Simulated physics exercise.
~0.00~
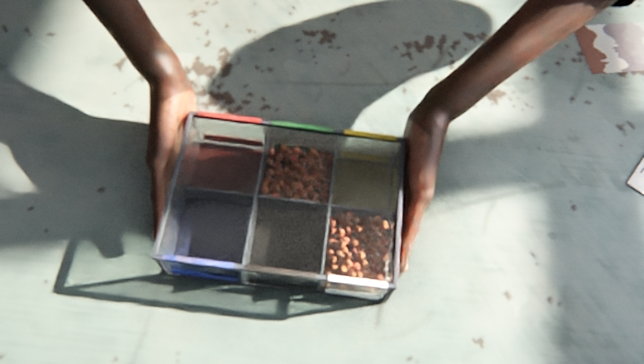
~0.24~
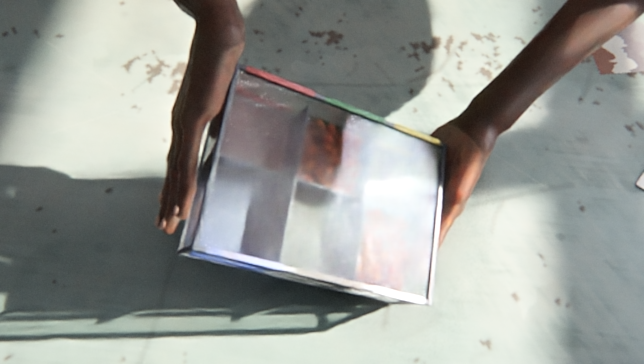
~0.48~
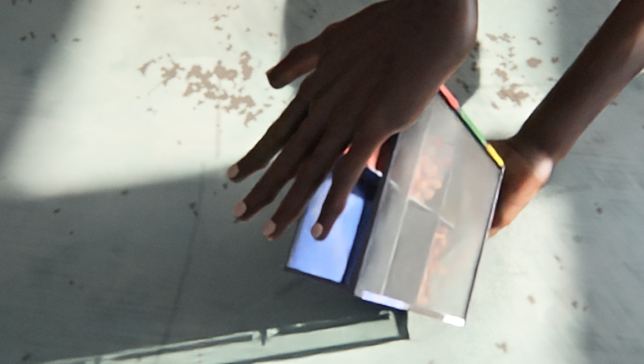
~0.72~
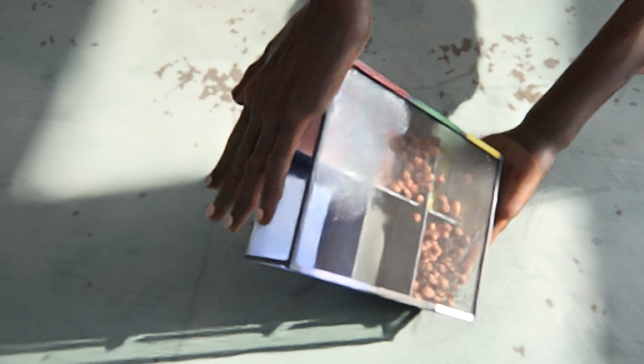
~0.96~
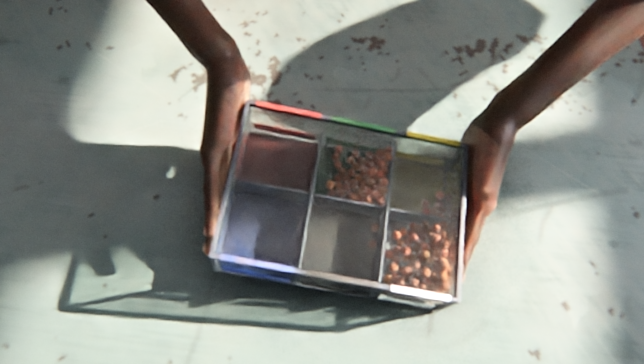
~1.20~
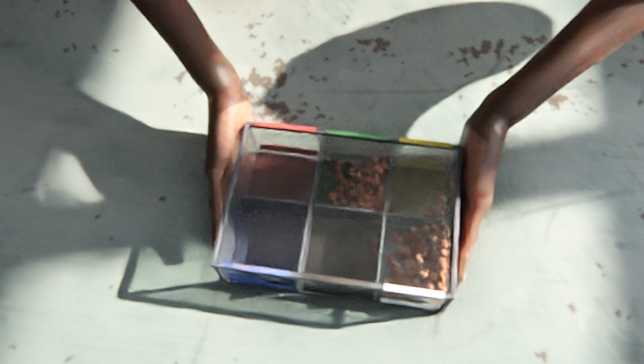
Two hands lifting and tilting a clear compartmented box of reddish-brown pellets, then lowering it flat, pellets resting in two compartments.
